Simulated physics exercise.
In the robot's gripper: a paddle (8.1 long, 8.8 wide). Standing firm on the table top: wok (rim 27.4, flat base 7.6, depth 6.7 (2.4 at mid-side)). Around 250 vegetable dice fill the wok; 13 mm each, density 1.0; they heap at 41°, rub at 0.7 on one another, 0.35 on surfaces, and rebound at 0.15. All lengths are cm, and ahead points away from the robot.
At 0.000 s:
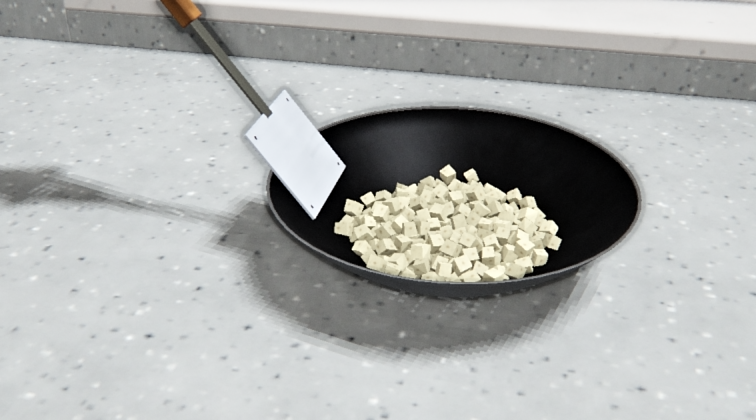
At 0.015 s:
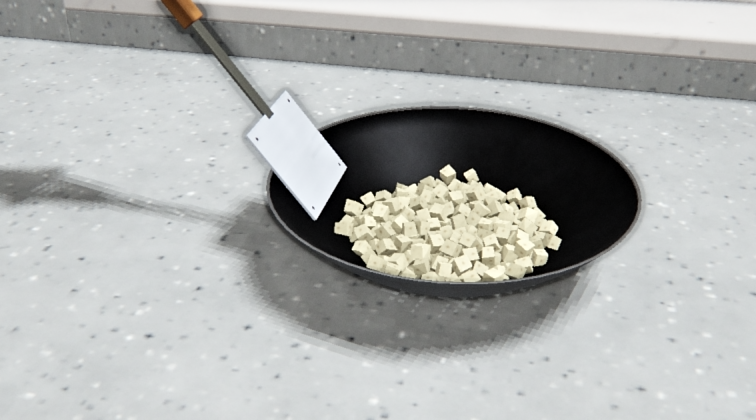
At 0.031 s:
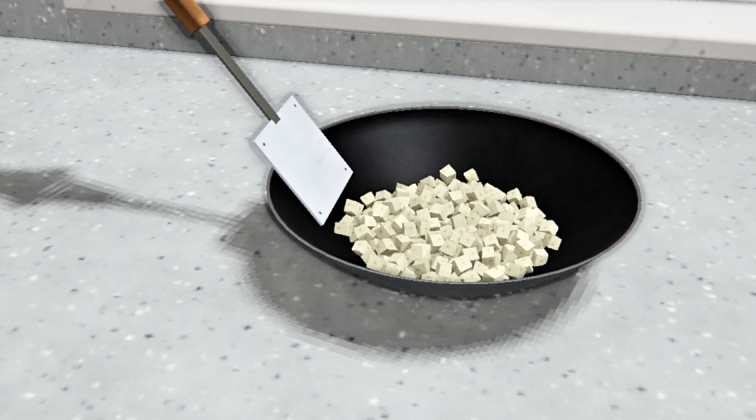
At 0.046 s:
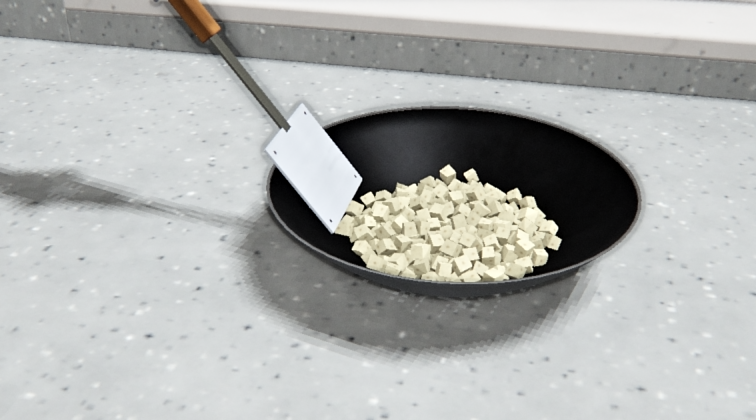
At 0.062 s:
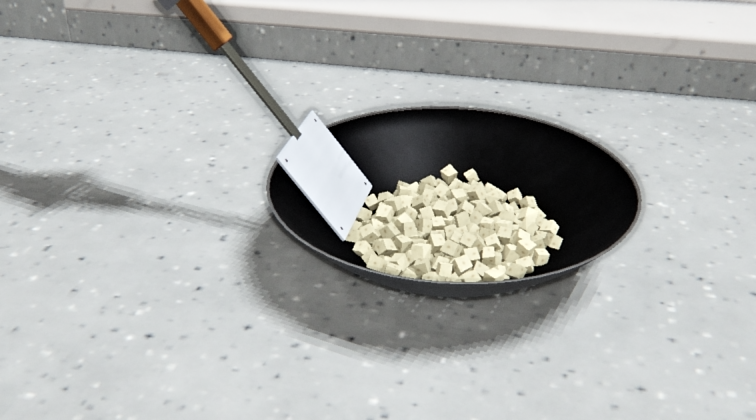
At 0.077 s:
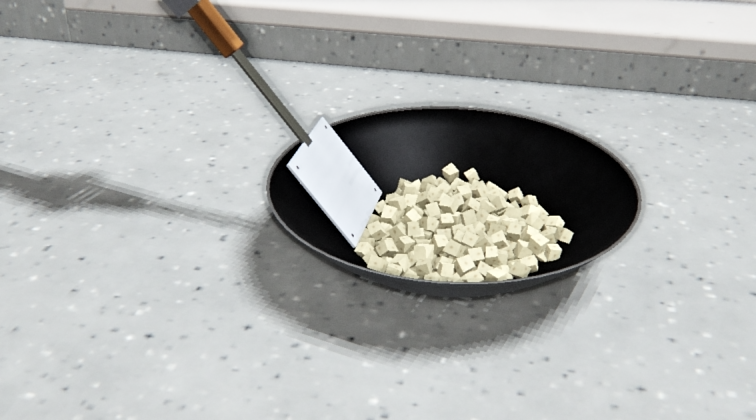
Metal spatula with a wooden handle sliding down and right into a black wok, nudging a heap of pale cubes slightly rightward.
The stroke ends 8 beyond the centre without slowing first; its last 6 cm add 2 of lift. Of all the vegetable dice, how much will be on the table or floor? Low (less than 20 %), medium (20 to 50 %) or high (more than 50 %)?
A medium share, 20 to 50 %, ends on the table or floor.
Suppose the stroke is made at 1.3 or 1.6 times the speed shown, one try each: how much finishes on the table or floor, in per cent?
About 40 and 60 per cent.
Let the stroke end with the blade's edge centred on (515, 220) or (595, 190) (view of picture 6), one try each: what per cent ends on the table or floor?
Some 10 and 65 per cent.
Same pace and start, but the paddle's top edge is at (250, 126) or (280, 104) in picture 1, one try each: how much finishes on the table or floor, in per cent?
Some 25 and 35 per cent.
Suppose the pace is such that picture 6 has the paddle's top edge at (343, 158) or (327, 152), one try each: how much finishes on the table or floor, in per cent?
About 60 and 50 per cent.
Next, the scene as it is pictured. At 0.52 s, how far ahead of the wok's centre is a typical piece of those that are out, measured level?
About 20 cm.
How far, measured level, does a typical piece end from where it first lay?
Roughly 12 cm.
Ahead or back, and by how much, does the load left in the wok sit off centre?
Some 5.0 cm ahead.
By 0.17 s, sloping 52°, highest piece 7 above the table; 252 in the wok.
By 0.27 s, sloping 52°, highest piece 9 above the table; 236 in the wok, 16 on the blade or in flight.
By 0.52 s, sloping 52°, highest piece 8 above the table; 162 in the wok, 86 on the table or floor, 4 on the blade or in flight.
By 1.57 s, sloping 52°, highest piece 8 above the table; 162 in the wok, 90 on the table or floor.
Final count, 162 in the wok, 90 on the table or floor. That is 36 % on the table or floor.
